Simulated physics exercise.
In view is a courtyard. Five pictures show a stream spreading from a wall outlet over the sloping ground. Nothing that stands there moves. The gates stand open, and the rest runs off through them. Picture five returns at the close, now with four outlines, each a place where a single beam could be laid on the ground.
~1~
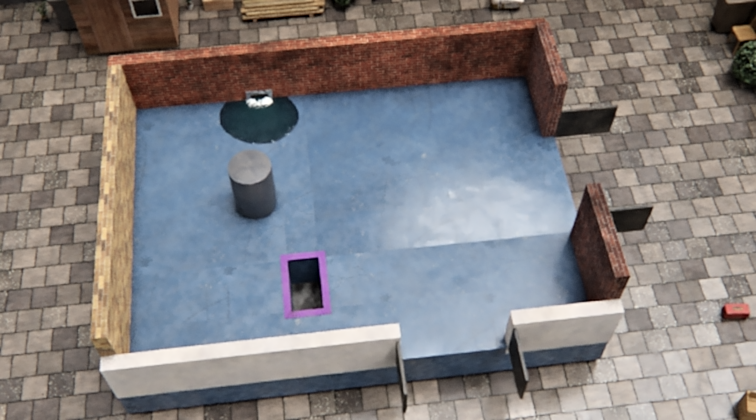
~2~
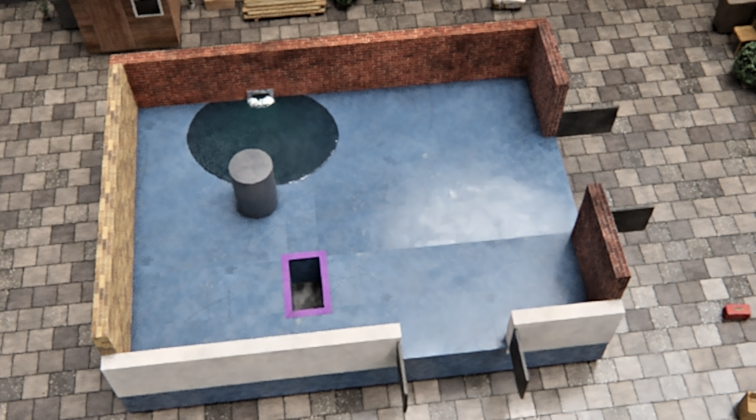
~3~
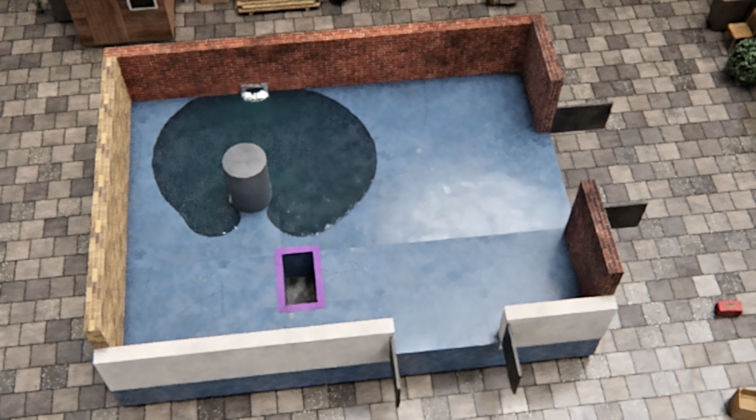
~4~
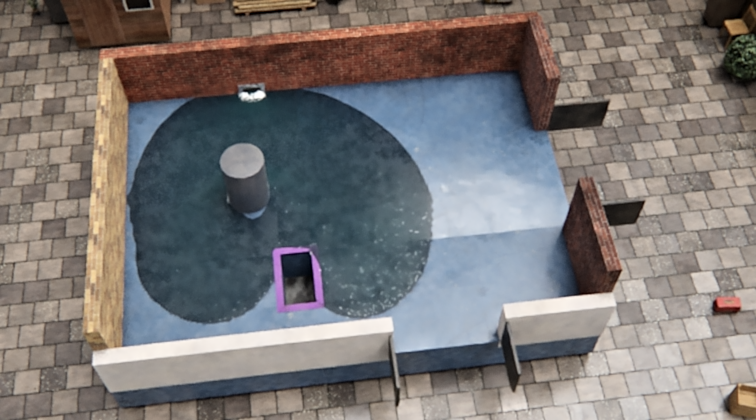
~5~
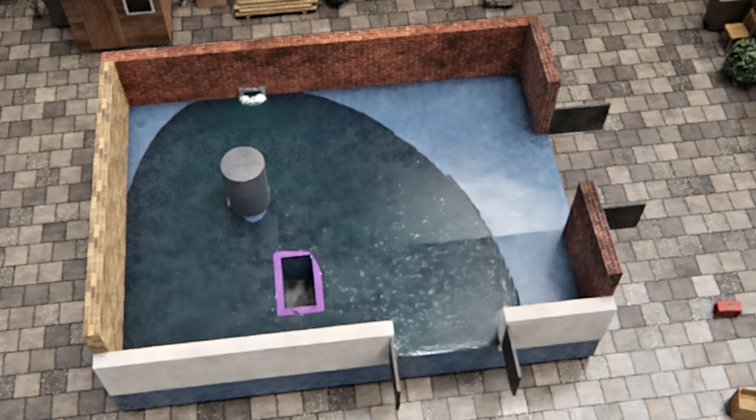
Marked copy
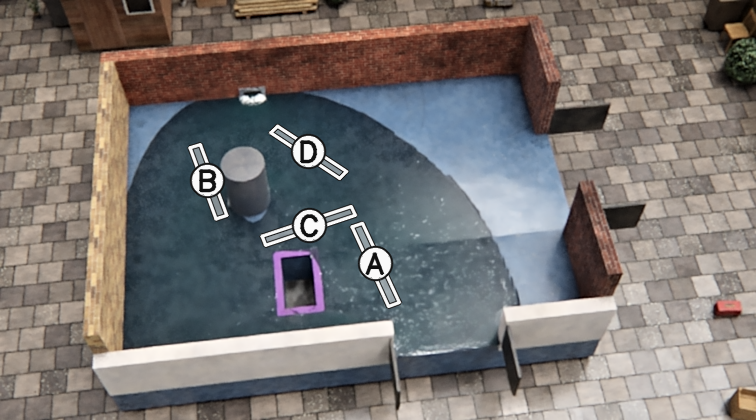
In a walled courtyard with a blue floor and open gates, a dark patch of water spreads from an outfall at the back wall. It flows around a grey pillar, reaches the purple-rimmed gully, then widens rightward across the floor to the front wall and the open gateway there.
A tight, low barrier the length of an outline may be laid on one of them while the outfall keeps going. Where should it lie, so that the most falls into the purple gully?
Use place A.
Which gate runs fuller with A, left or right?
More leaves on the left.
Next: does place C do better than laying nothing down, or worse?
Worse.
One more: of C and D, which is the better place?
It is D.
On the marked copy, A from (357, 225) to (393, 304); B from (195, 146) to (221, 217); C from (263, 240) to (353, 210); D from (274, 129) to (343, 174).
For place A, about 24 % of the stream goes into the purple gully, about 75 % out by the gates.
For place B, about 17 % of the stream goes into the purple gully, about 83 % out by the gates.
For place C, about 8 % of the stream goes into the purple gully, about 92 % out by the gates.
For place D, about 14 % of the stream goes into the purple gully, about 86 % out by the gates.
